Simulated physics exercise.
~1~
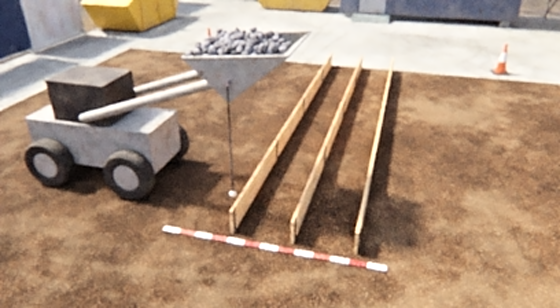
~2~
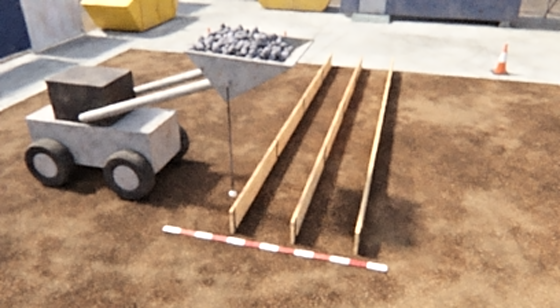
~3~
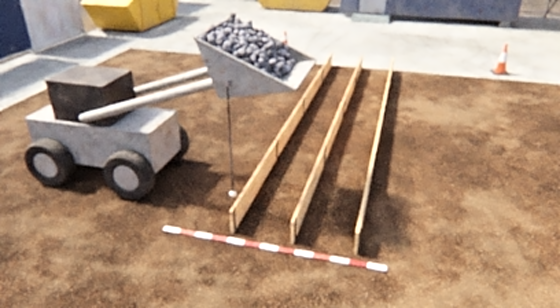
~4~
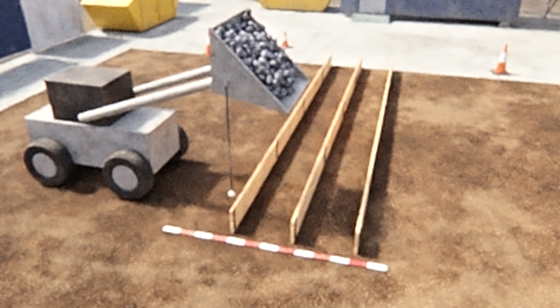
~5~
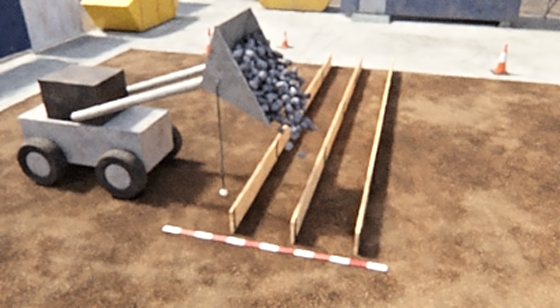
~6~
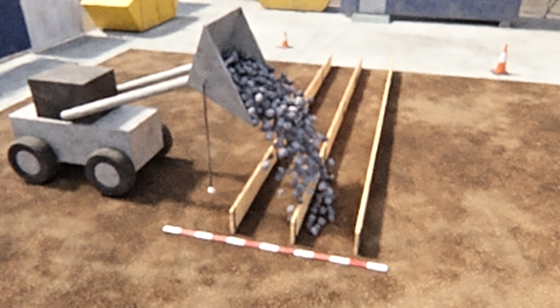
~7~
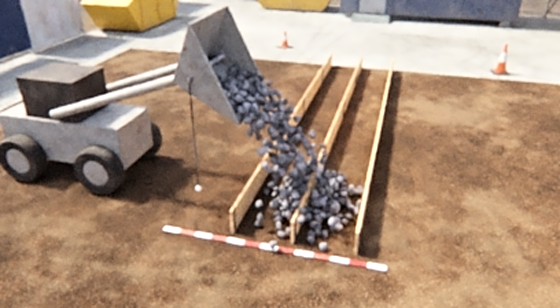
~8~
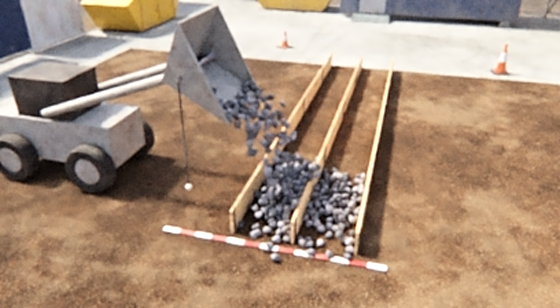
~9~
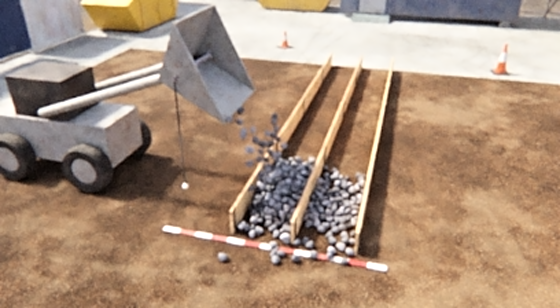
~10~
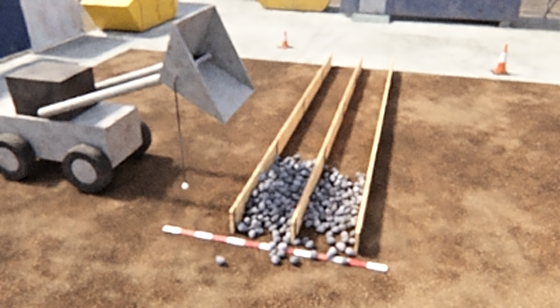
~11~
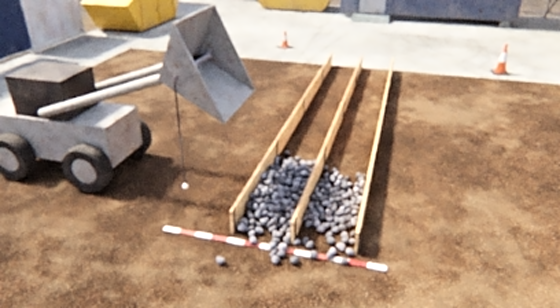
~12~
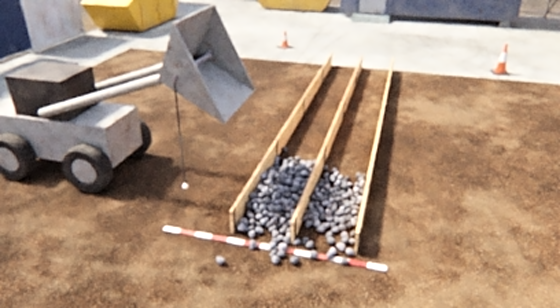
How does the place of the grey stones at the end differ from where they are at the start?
At the start the stones sit up in the raised bucket of the loader. At the end they lie lower and further right, spread on the ground around the near ends of the wooden planks.
